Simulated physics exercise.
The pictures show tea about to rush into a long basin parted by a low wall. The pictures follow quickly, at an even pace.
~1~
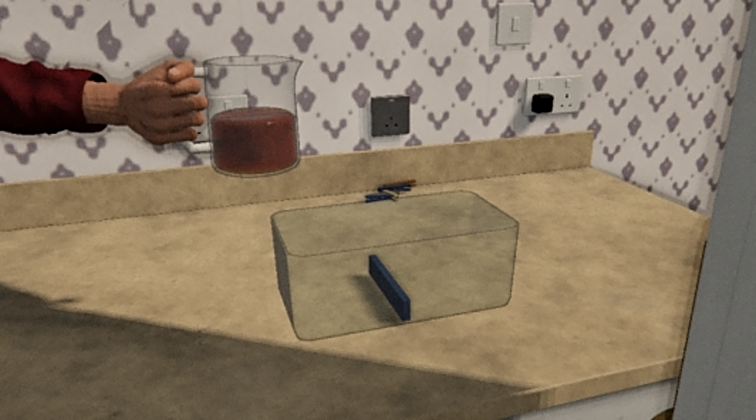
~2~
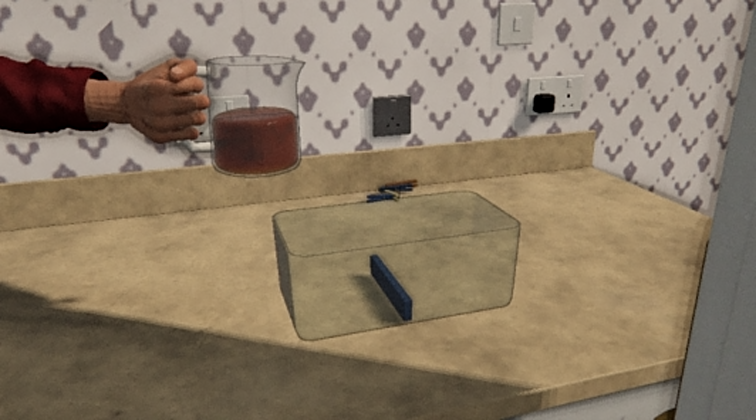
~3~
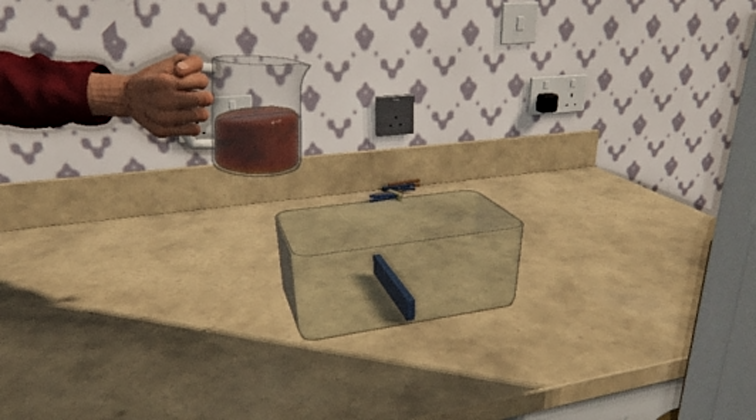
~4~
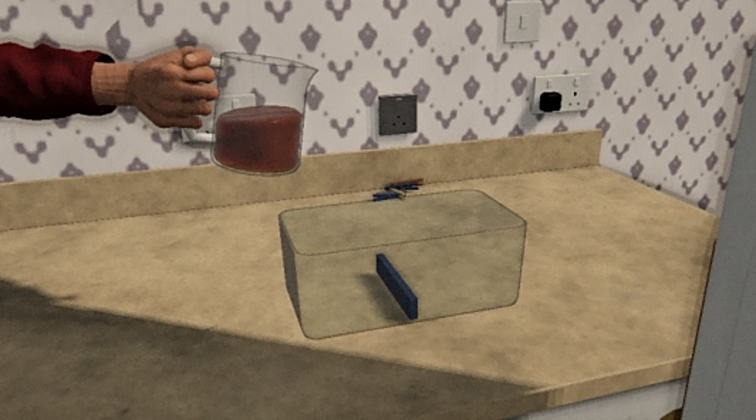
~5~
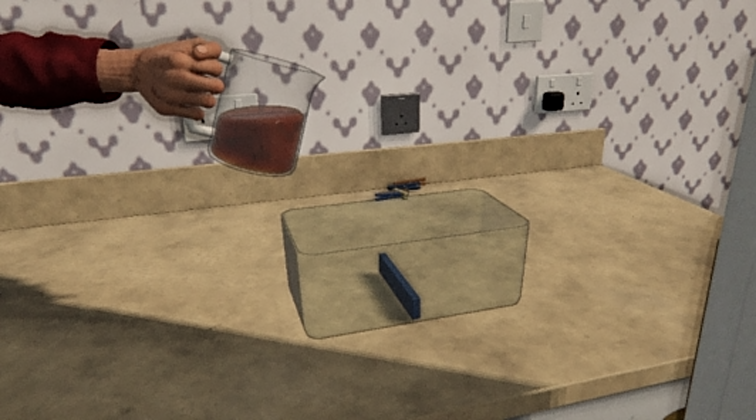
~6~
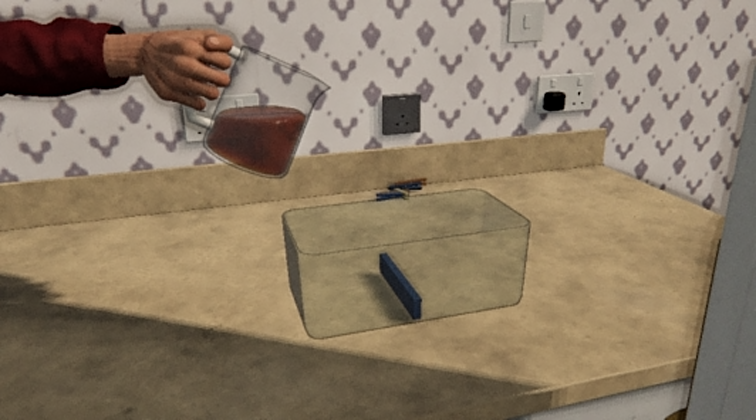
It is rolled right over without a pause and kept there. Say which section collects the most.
Most lies in the left part.
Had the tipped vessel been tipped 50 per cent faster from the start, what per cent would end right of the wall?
Near 10 %.
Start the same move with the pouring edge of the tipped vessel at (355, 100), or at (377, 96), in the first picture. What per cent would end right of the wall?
The first gives 80 %, the second 95 %.
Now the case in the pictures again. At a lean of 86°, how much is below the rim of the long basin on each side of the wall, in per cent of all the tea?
Near 0 on the left, 0 on the right.
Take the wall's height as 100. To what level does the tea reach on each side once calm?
Near 60 on the left, 0 on the right.
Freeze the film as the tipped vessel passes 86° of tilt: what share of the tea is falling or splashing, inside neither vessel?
Some 15 per cent.
A moment on, the tilt is 86° and 87 per cent is still to pour, 0 is left of the wall and 0 right of it.
Next, the tilt is 110° and 28 per cent is still to pour, 50 is left of the wall and 0 right of it.
Then the tilt is 110° and 3 per cent is still to pour, 81 is left of the wall and 4 right of it.
Later the tilt is 110° and 0 per cent is still to pour, 85 is left of the wall and 8 right of it.
In the end 85 per cent lies left of the wall, 8 right of it and 7 outside.
